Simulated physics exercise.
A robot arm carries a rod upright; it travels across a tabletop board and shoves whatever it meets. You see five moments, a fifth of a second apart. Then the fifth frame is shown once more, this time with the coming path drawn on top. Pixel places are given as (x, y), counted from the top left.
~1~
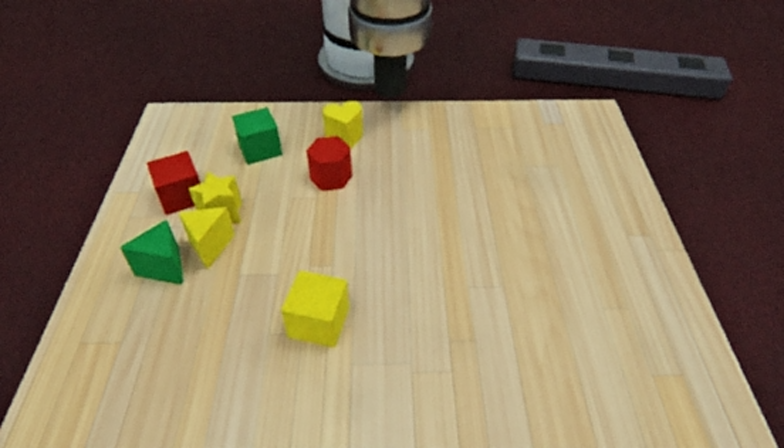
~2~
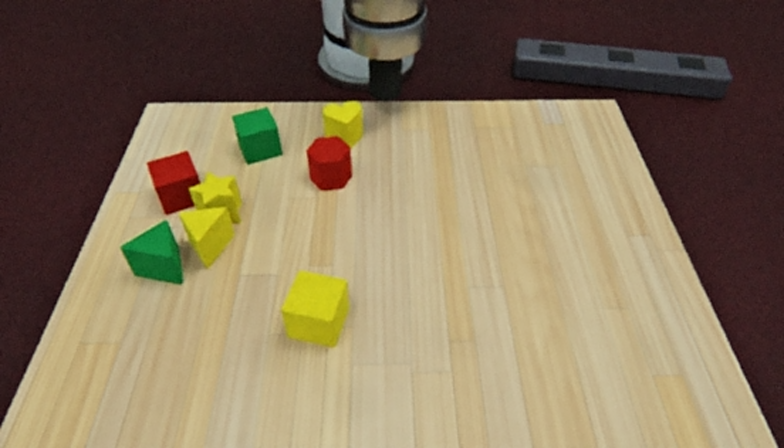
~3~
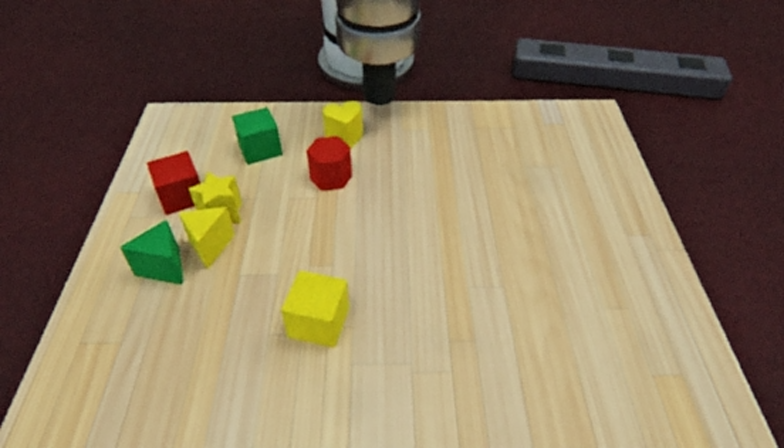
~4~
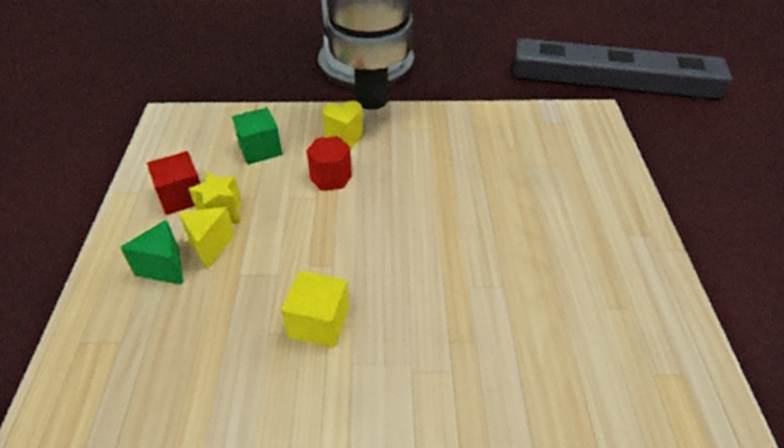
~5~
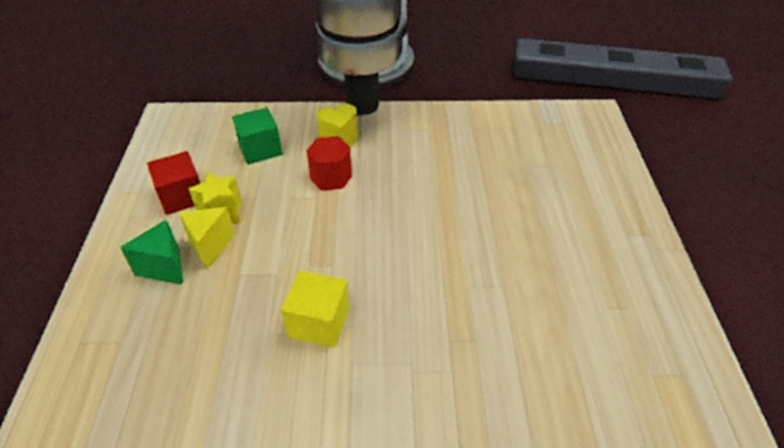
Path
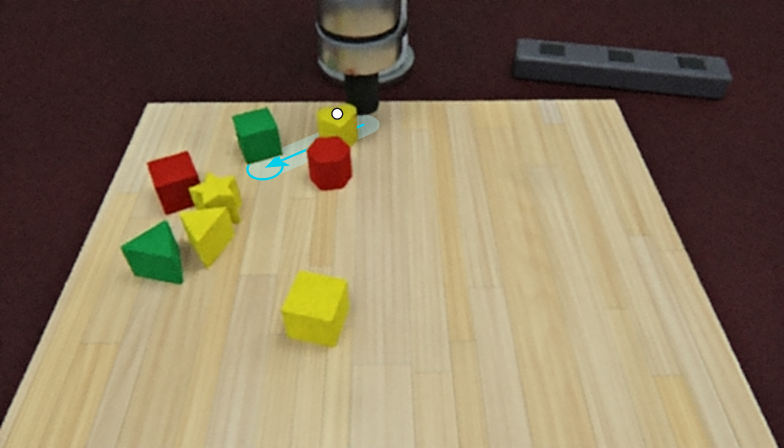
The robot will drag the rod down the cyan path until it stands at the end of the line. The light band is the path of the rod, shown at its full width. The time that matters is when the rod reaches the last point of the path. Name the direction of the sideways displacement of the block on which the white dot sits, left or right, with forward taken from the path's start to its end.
Facing from start to end, it shifts left.
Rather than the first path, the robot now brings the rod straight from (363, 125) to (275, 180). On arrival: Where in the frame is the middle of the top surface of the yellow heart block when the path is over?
I'd expect the centre of its top face to be at (234, 167).
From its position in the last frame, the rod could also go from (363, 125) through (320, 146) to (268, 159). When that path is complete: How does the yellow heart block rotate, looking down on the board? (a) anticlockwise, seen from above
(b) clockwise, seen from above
My answer is option a.
The drawn path runs in a line from (363, 125) to (265, 167); the dot is on the yellow heart block.
What follows on the original path. One third of the way, rod at (331, 120); red hexagon at (325, 152), turned 20° anticlockwise; yellow heart block at (306, 130).
Two thirds of the way, rod at (296, 134); red hexagon at (323, 154), turned 30° anticlockwise; yellow heart block at (277, 148), turned 35° anticlockwise.
At the end, rod at (261, 149); yellow star block not moved; green four-sided block at (234, 124), turned 55° clockwise; red hexagon at (323, 154), turned 30° anticlockwise; yellow heart block at (258, 165), turned 85° anticlockwise.
